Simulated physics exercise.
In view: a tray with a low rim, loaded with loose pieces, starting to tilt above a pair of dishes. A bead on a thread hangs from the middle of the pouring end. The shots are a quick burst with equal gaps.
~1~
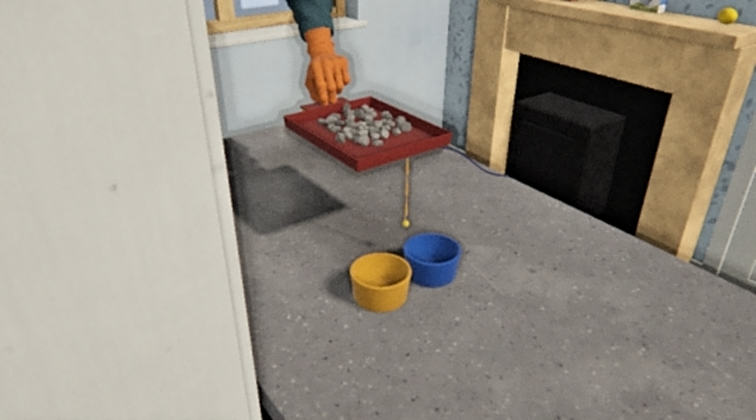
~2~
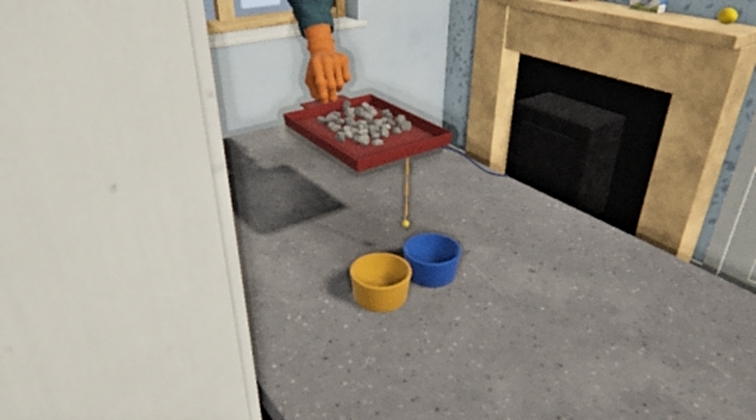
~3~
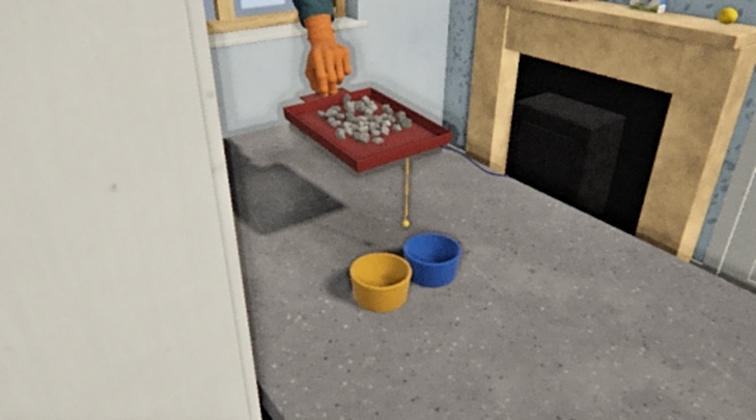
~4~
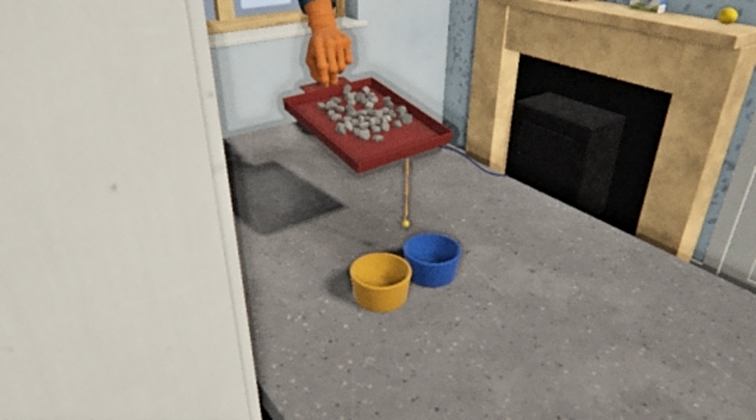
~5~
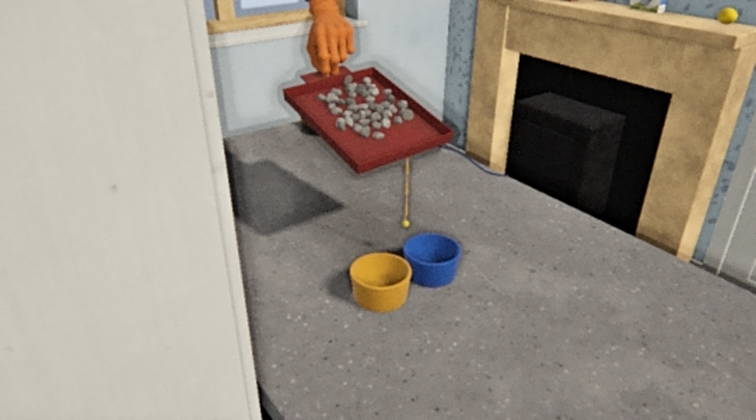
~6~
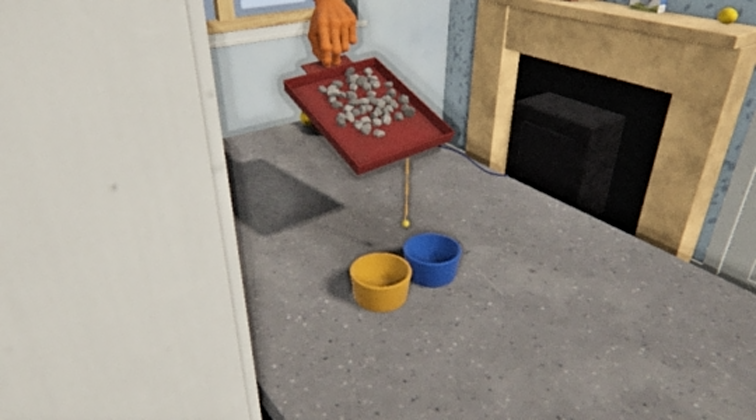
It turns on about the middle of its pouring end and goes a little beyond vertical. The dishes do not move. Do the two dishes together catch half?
In the dishes lies the larger part of it.
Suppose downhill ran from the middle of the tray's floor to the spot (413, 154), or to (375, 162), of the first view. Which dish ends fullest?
The first try: Right. The second: The left dish.
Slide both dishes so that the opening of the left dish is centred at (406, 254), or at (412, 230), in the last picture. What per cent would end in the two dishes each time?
First some 70, then 0 per cent.
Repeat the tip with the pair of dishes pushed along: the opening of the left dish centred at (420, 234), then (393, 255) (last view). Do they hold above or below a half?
One: Not half. Two: The larger part.
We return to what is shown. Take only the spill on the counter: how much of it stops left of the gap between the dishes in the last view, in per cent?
About 70 per cent.
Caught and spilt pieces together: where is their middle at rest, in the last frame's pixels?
At about (417, 273).
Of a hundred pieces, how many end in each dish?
Left dish near 30 in a hundred; right dish near 50.
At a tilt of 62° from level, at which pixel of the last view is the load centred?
Close to (397, 143).
Soon after the last picture, tray tipped steeply; all on the tray.
A little later, tray tipped right over; most on the tray; a small part in the left dish; a small part in the right dish; a stray few outside both; a small part in the air.
Later still, tray tipped past a quarter turn; about a quarter in the left dish; about half in the right dish; about a quarter outside both.
At rest, tray tipped past a quarter turn; about a quarter in the left dish; about half in the right dish; about a quarter outside both.
